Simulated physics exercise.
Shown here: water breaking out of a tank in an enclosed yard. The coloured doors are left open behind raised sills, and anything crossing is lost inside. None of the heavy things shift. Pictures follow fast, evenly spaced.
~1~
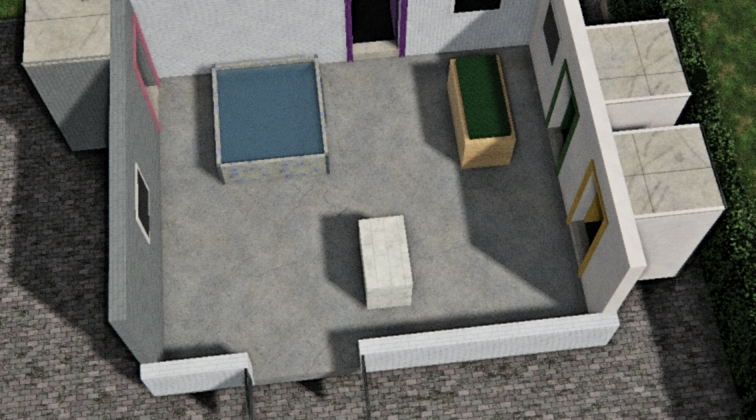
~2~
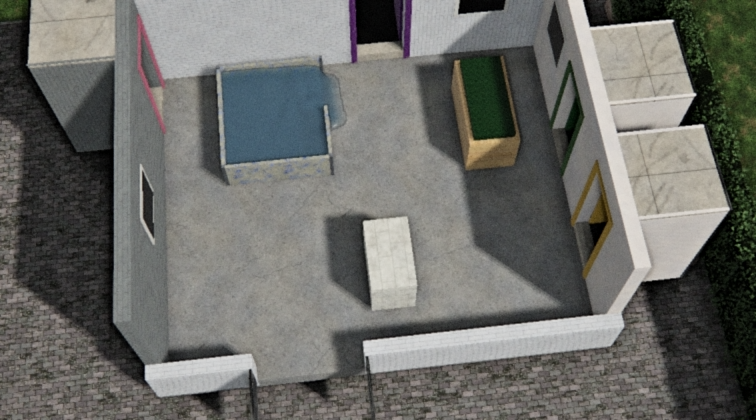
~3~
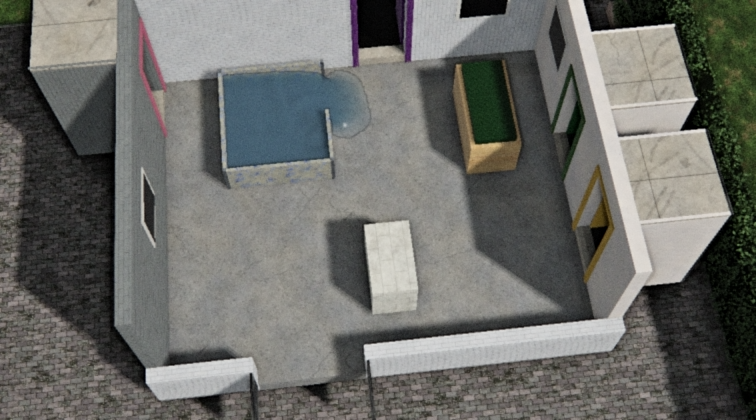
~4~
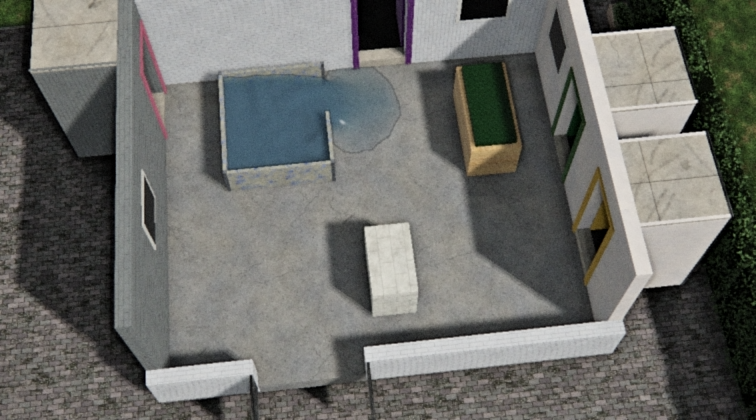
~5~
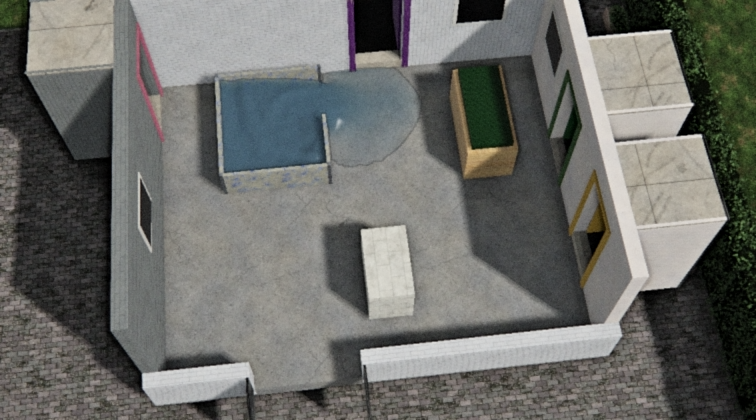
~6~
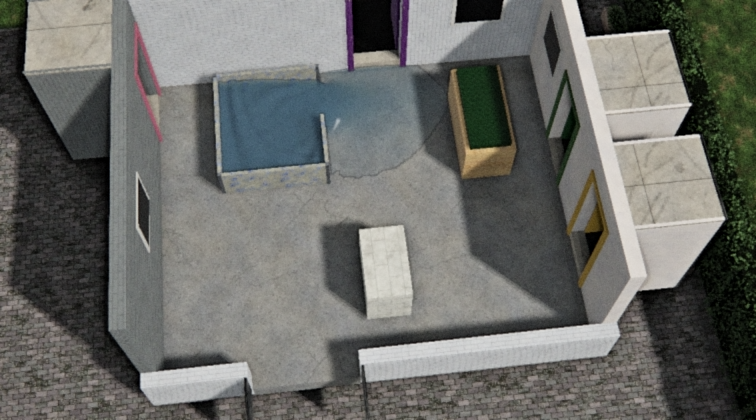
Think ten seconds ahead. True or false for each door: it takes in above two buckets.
The green door, true; the pink door, false; the purple door, false; the yellow door, false.
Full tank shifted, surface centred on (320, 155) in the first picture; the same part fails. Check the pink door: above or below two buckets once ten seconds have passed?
Reading for the pink door: It admits less.
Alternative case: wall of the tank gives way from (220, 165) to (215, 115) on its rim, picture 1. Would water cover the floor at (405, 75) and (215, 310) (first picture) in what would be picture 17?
Still dry, Soaked.
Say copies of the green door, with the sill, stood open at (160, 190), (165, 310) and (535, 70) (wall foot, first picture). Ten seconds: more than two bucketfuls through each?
First stays short of it, second stays short of it, third crosses the line.
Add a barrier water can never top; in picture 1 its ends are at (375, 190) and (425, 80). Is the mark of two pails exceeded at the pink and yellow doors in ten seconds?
Then the pink door falls short, and the yellow door falls short.
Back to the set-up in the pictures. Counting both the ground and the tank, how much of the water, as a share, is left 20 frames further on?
Estimate: Near 100 %.
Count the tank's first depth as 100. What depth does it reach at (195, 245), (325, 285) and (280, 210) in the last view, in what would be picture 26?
In turn 0, 0 and 0 in a hundred.
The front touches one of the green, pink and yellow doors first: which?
The green-painted one, before the others.
A moment on, water covers 15 % of the floor; the green door not reached, the pink door not reached, the purple door wet at the sill, nothing in, the yellow door not reached.
Next, water covers 20 % of the floor; the green door not reached, the pink door not reached, the purple door under two buckets in, the yellow door not reached.
Then, water covers 45 % of the floor; the green door under two buckets in, the pink door not reached, the purple door under two buckets in, the yellow door wet at the sill, nothing in.
Later, water covers 60 % of the floor; the green door over two buckets in, the pink door wet at the sill, nothing in, the purple door under two buckets in, the yellow door wet at the sill, nothing in.
In the end, water covers 85 % of the floor; the green door over two buckets in, the pink door wet at the sill, nothing in, the purple door under two buckets in, the yellow door wet at the sill, nothing in.
